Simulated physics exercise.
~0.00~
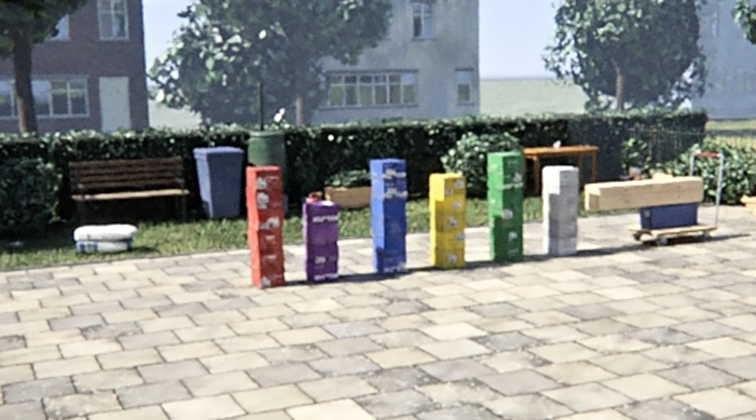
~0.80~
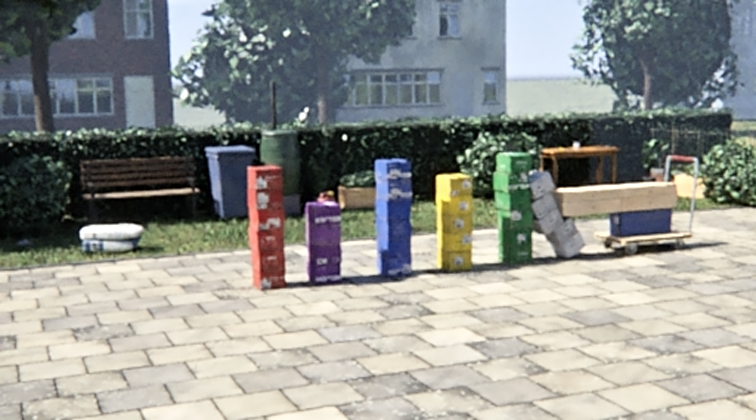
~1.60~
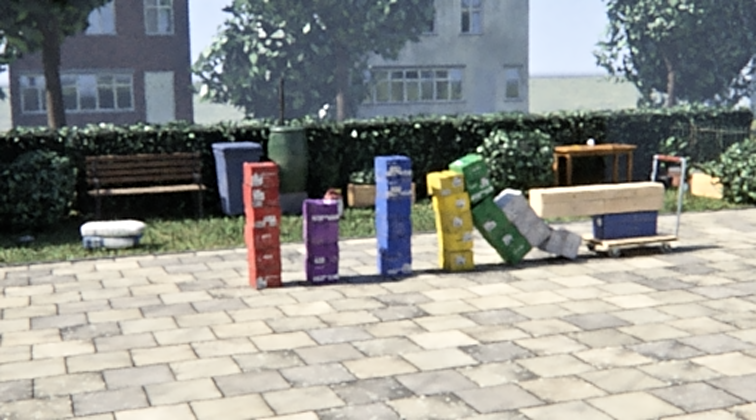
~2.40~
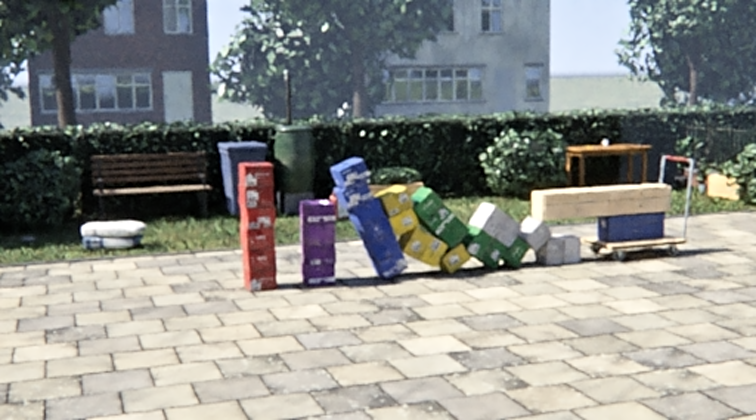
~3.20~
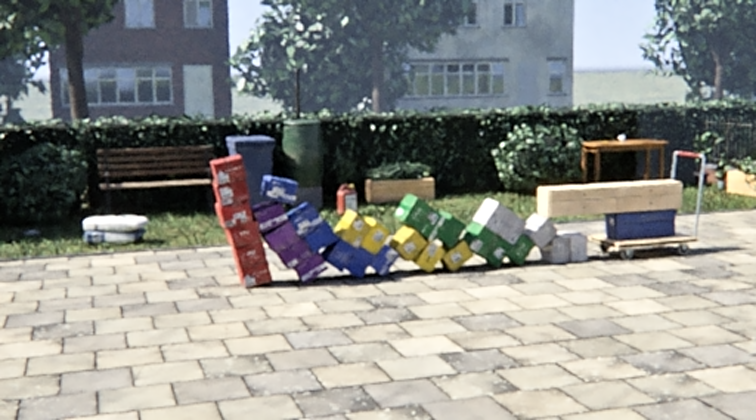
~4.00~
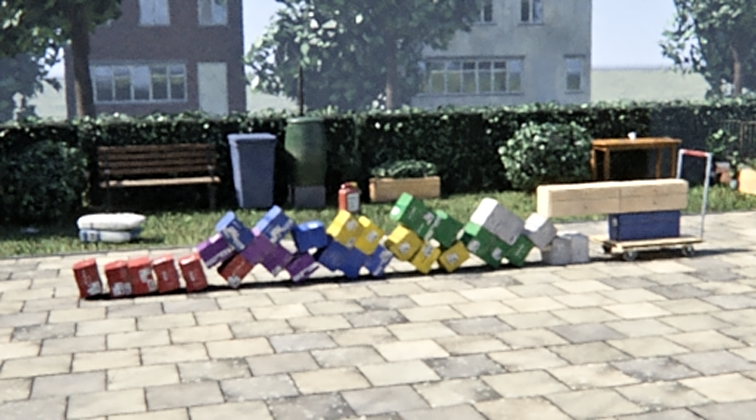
A trolley carrying a long pale beam over a blue case rolls left across a paved yard toward a row of coloured stacks of boxes. The beam pushes into the pale stack, which buckles and tips against the green one. Green leans into yellow, and yellow into blue, each column bending and breaking apart as it goes. Blue then knocks over the purple stack, which shoves the red one off balance. Red topples last, landing stretched out along the paving at the left, while the other colours lie in a jumbled, slanting line and the trolley stands behind them.
